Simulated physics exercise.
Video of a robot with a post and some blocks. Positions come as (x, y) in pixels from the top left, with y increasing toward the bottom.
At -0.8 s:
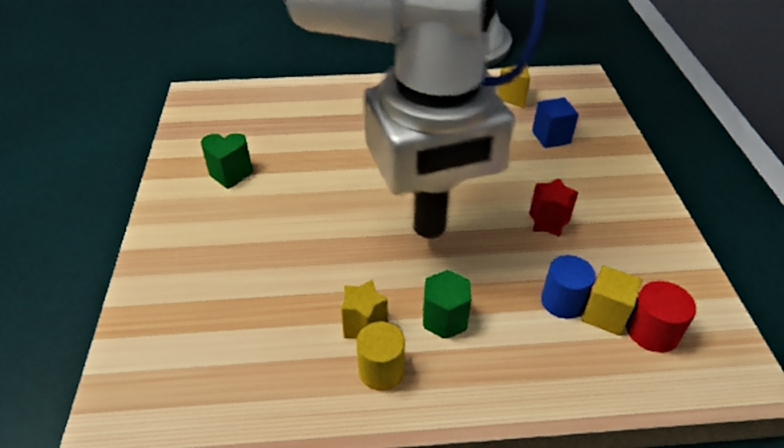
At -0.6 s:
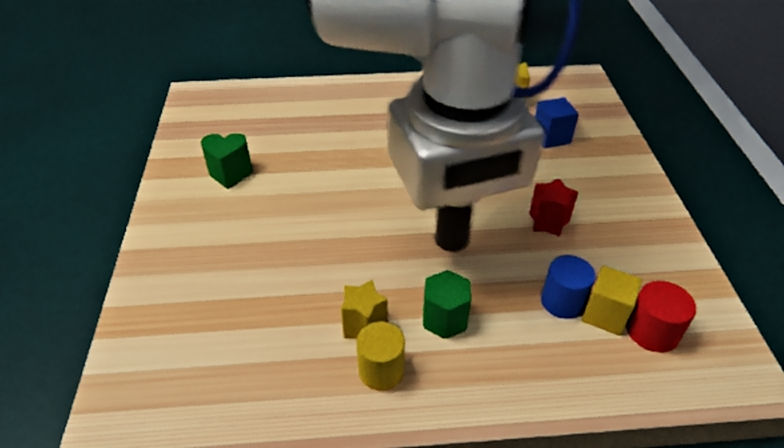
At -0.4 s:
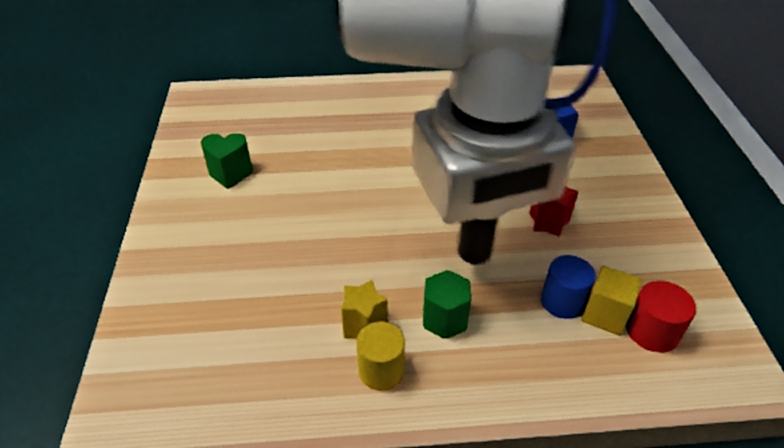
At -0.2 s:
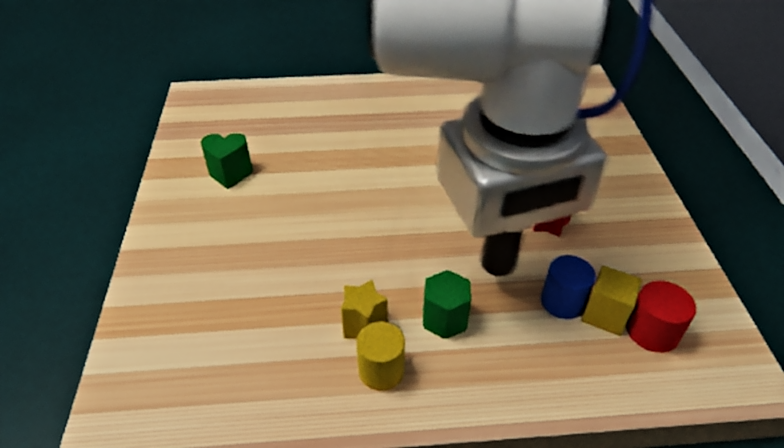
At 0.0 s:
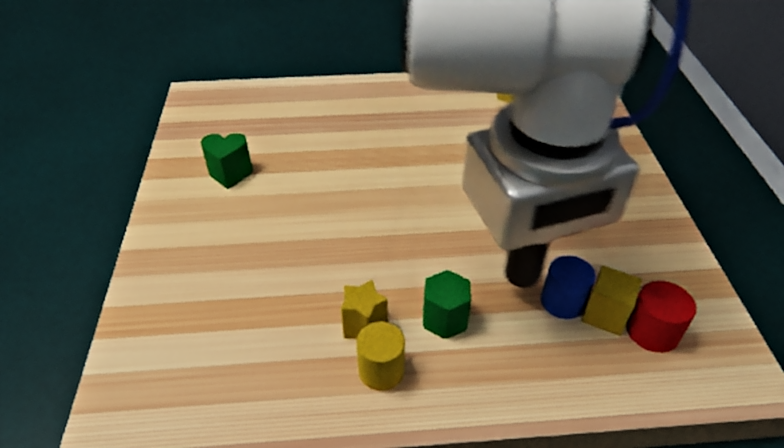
A robot arm moves its dark post right and toward the viewer, nearing the blue cylinder.
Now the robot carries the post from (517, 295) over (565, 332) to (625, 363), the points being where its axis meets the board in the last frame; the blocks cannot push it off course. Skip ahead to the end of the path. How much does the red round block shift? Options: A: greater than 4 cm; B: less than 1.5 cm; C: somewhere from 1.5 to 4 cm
Answer: C.
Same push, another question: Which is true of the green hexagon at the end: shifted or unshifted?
It stays put.
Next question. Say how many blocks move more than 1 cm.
Total: Three-plus.
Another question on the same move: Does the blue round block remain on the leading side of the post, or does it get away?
Shed along the way.
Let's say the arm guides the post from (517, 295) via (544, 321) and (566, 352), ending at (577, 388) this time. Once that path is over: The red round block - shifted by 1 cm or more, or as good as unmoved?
Gets moved.
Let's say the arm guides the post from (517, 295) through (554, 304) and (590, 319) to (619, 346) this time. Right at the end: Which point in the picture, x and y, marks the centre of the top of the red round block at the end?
Final place: (743, 320).
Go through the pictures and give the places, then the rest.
In the first picture, post's lower end (430, 228); green hexagon (448, 288); blue round block (573, 271); yellow square (618, 284); red round block (668, 301).
In the second picture, post (452, 241); blocks still.
In the third picture, post (474, 253); blocks still.
In the fourth picture, post (498, 265); blocks still.
In the fifth picture, post (522, 276); green hexagon (448, 288); blue round block (573, 271); yellow square (618, 284); red round block (668, 301).
The first path, step by step. One third of the way, post (555, 301); blue round block (595, 278); yellow square (642, 283); red round block (690, 305).
Two thirds of the way, post (592, 326); blue round block (600, 279); yellow square (647, 282); red round block (696, 306).
At the end, post (634, 344); green hexagon still; blue round block (600, 279); yellow square (647, 282); red round block (696, 306).
